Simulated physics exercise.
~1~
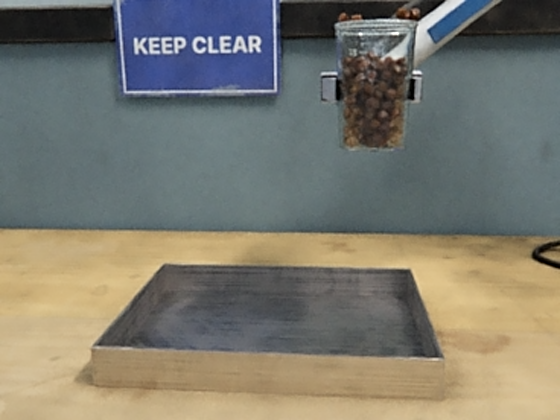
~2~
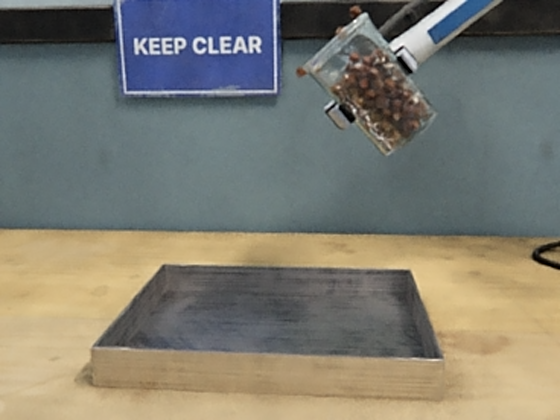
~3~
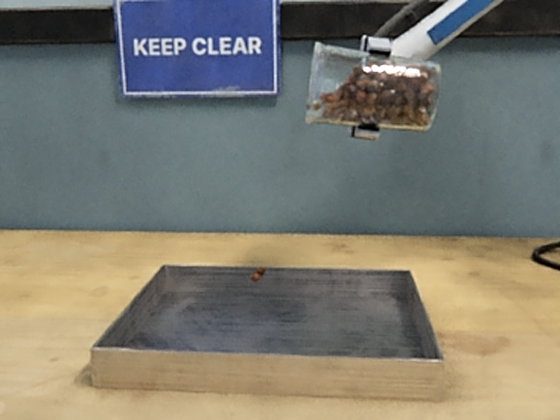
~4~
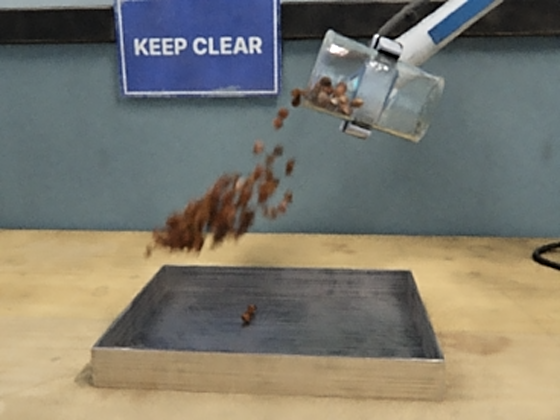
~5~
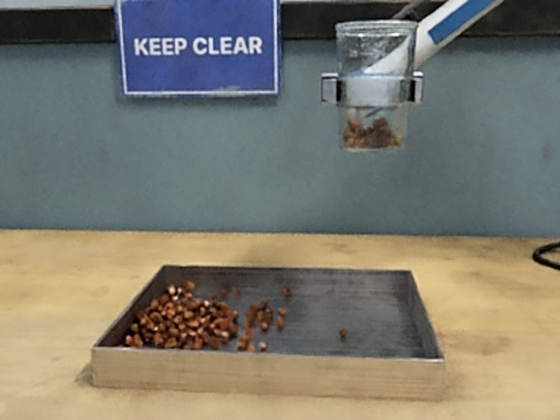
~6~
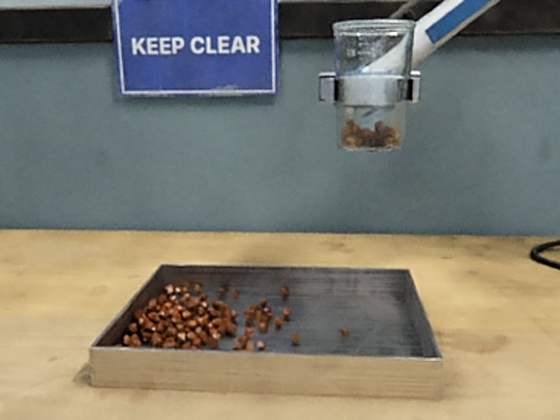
A robotic arm tips a clear tumbler, spilling most brown pellets into a tray, then rights it.
